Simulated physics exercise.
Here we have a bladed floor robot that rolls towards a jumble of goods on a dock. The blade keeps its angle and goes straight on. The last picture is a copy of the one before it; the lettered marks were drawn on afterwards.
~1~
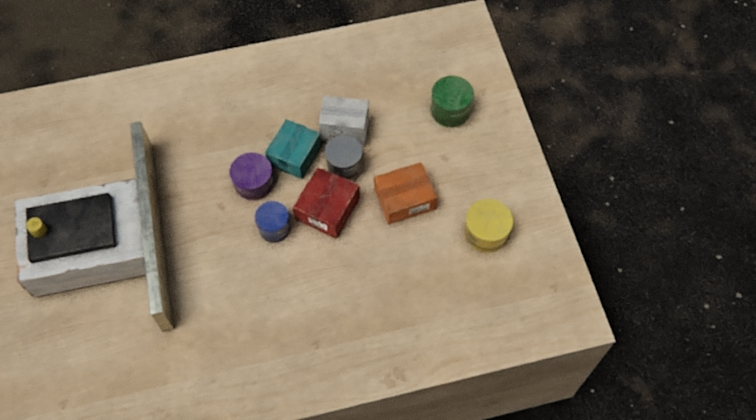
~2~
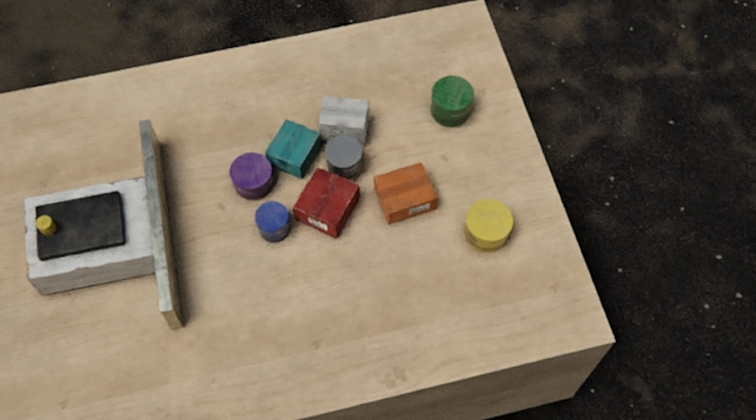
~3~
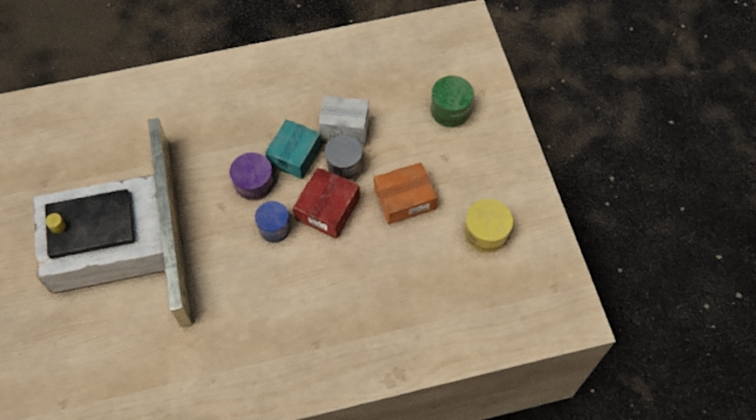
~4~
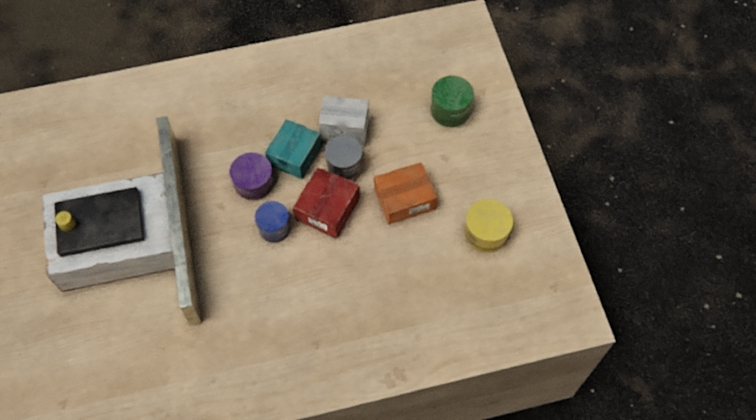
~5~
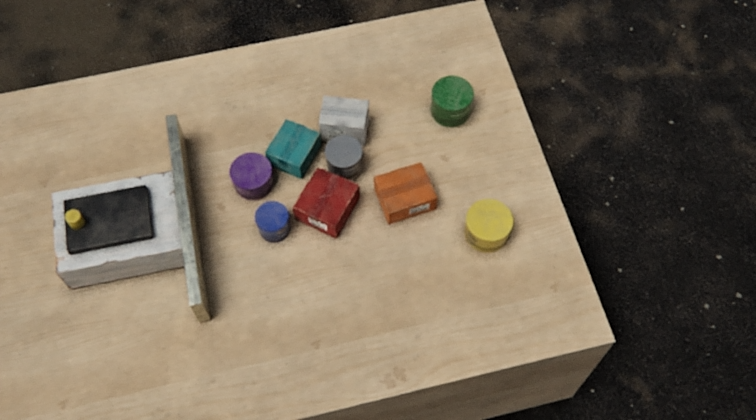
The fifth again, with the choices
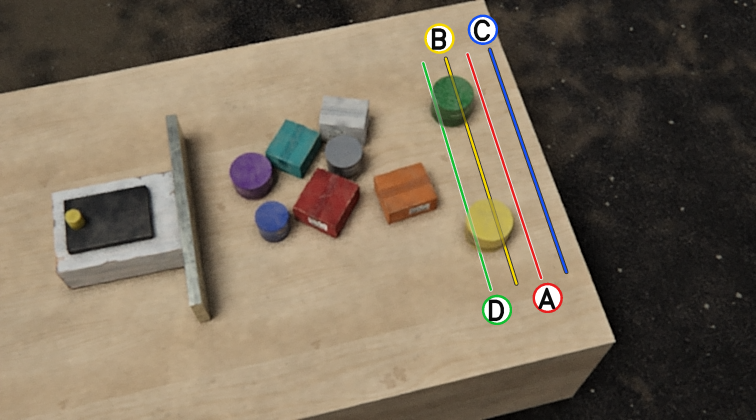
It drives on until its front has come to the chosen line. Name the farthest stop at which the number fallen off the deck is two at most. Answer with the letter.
No farther than B.
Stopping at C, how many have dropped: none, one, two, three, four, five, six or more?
In all, six or more.
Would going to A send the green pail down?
Yes.
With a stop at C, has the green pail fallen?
Yes.
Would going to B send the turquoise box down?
No.
On the copy, A at (502, 158); B at (479, 164); C at (525, 153); D at (455, 169).
On B. First, robot (225, 194); white parcel (351, 112); orange parcel (413, 193).
Then, robot (333, 170); orange parcel (514, 179); red parcel (466, 183).
Finally, robot (415, 153); orange parcel over the edge; green pail (521, 89); one fallen.
By contrast, A drops four; C drops seven; D is within the limit but short.
